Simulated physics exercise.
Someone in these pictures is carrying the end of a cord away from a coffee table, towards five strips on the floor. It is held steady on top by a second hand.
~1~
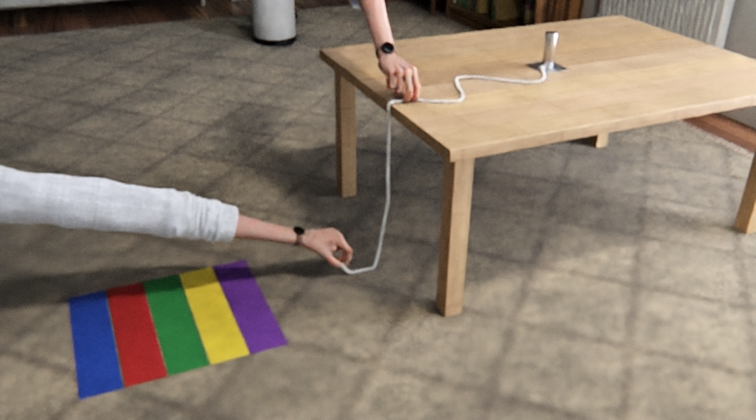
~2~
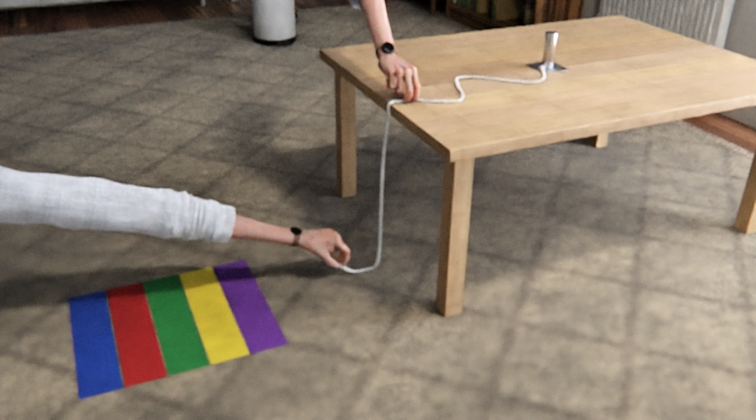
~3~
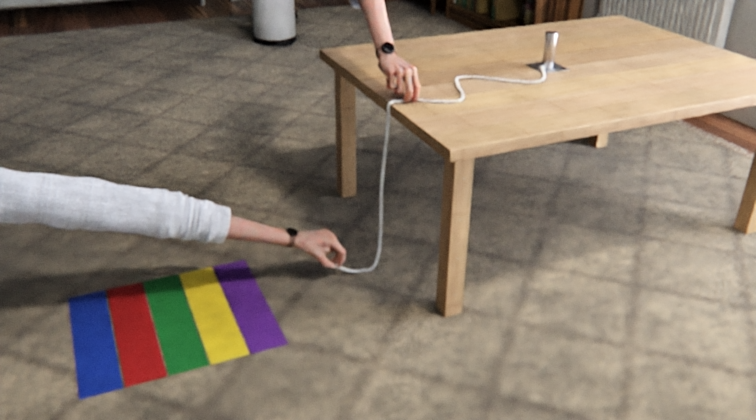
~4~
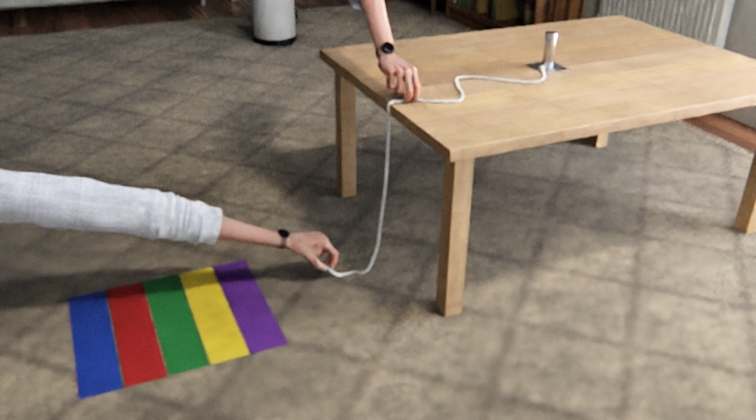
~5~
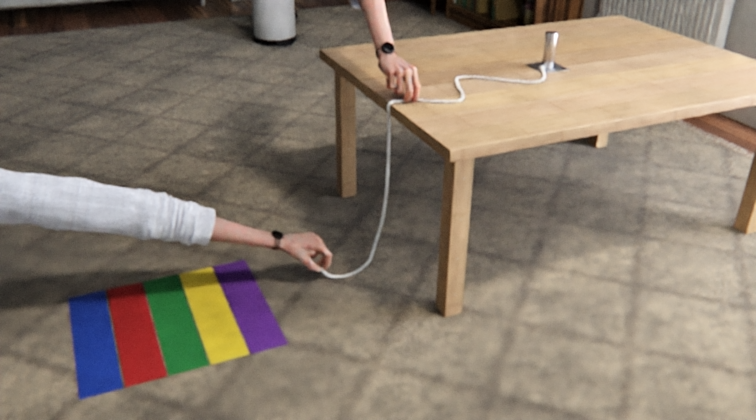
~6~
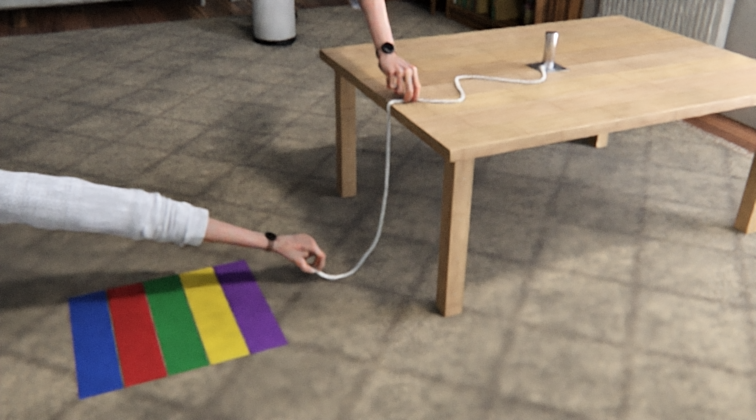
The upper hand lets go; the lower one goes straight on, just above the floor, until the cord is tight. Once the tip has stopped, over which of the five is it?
Over the red strip.
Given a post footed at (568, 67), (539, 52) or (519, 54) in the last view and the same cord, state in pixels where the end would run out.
First (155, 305), then (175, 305), and last (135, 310).
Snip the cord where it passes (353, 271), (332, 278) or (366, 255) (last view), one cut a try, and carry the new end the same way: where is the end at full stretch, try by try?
In order, roughly (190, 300), (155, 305) and (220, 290).
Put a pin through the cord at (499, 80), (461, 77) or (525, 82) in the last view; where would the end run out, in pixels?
For the three tries you'd see (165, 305), (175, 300) and (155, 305).
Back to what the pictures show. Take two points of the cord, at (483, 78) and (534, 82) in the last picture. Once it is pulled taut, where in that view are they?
First one: (456, 82); second one: (498, 75).
A little later, end near (198, 297); over yellow.
Next, end near (154, 307); over green.
When it is tight, end near (128, 313); over red. Over red.
